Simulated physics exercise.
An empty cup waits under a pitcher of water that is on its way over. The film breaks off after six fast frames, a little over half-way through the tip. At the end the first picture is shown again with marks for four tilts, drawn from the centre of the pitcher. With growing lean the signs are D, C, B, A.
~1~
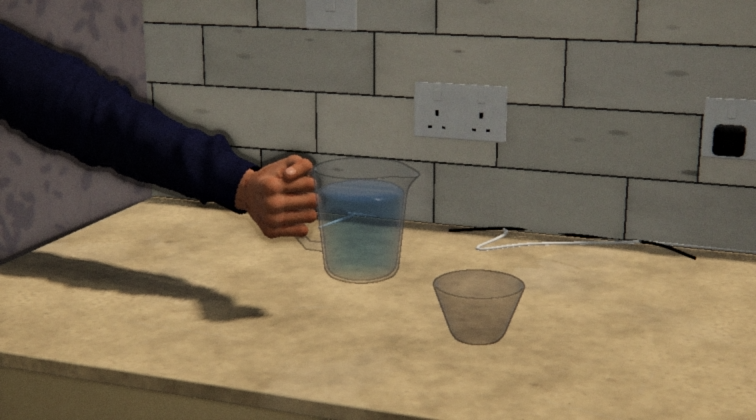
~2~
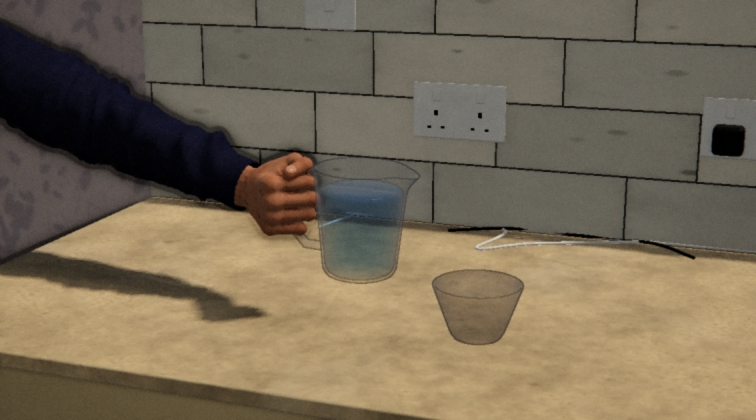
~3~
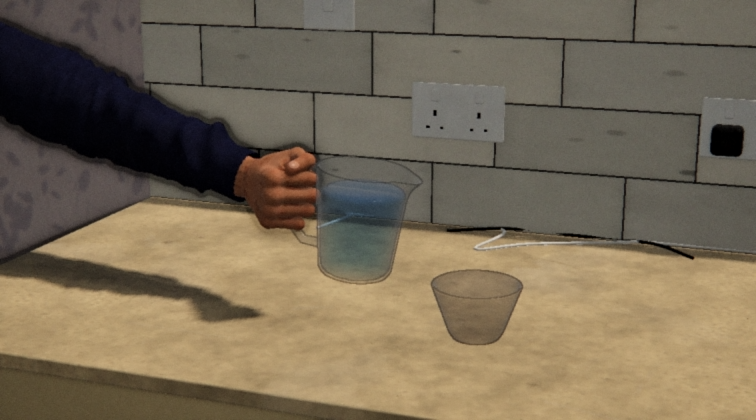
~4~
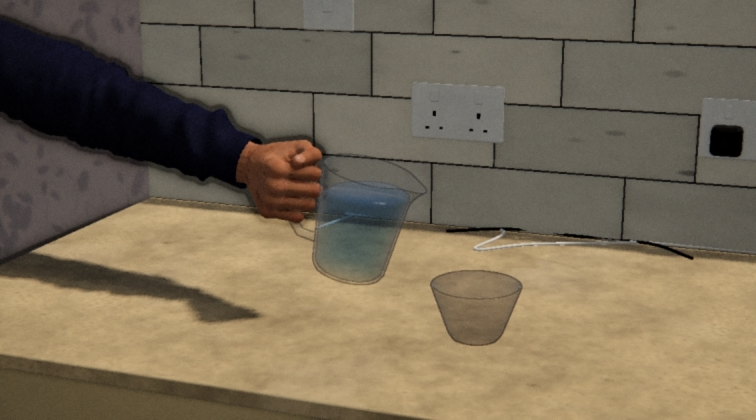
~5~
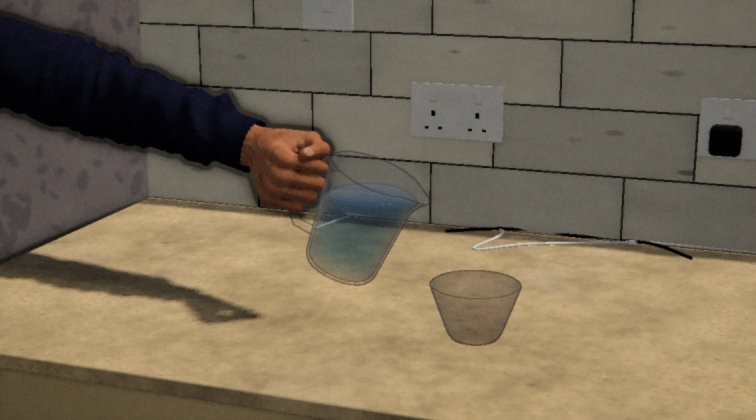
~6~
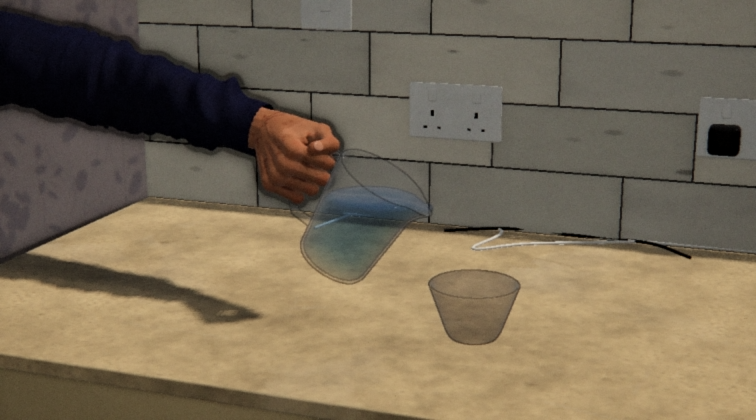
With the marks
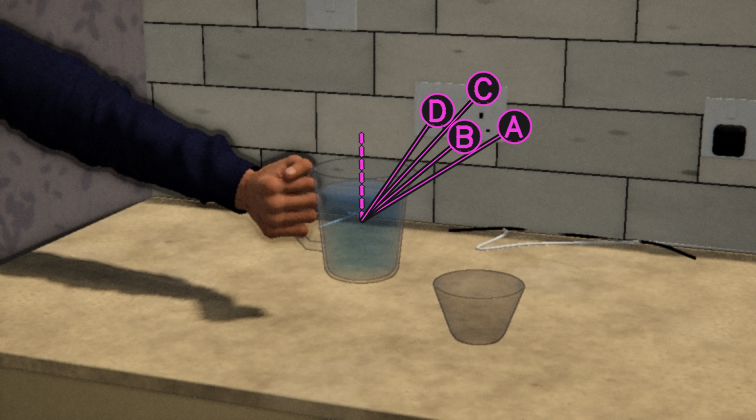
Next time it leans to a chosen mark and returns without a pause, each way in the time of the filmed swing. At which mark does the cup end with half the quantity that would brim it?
Best: B.
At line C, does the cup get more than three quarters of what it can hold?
No, less.
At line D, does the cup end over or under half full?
Under.
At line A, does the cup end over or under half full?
Over half.
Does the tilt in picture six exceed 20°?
Yes.
On the marked copy, A at (500, 135); B at (451, 147); C at (471, 101); D at (428, 125).
With A, the cup ends with about 68 % of what it can hold; 3 % of the water is spilt.
With B, the cup ends with about 49 % of what it can hold.
With C, the cup ends with about 31 % of what it can hold.
With D, the cup ends with about 15 % of what it can hold.
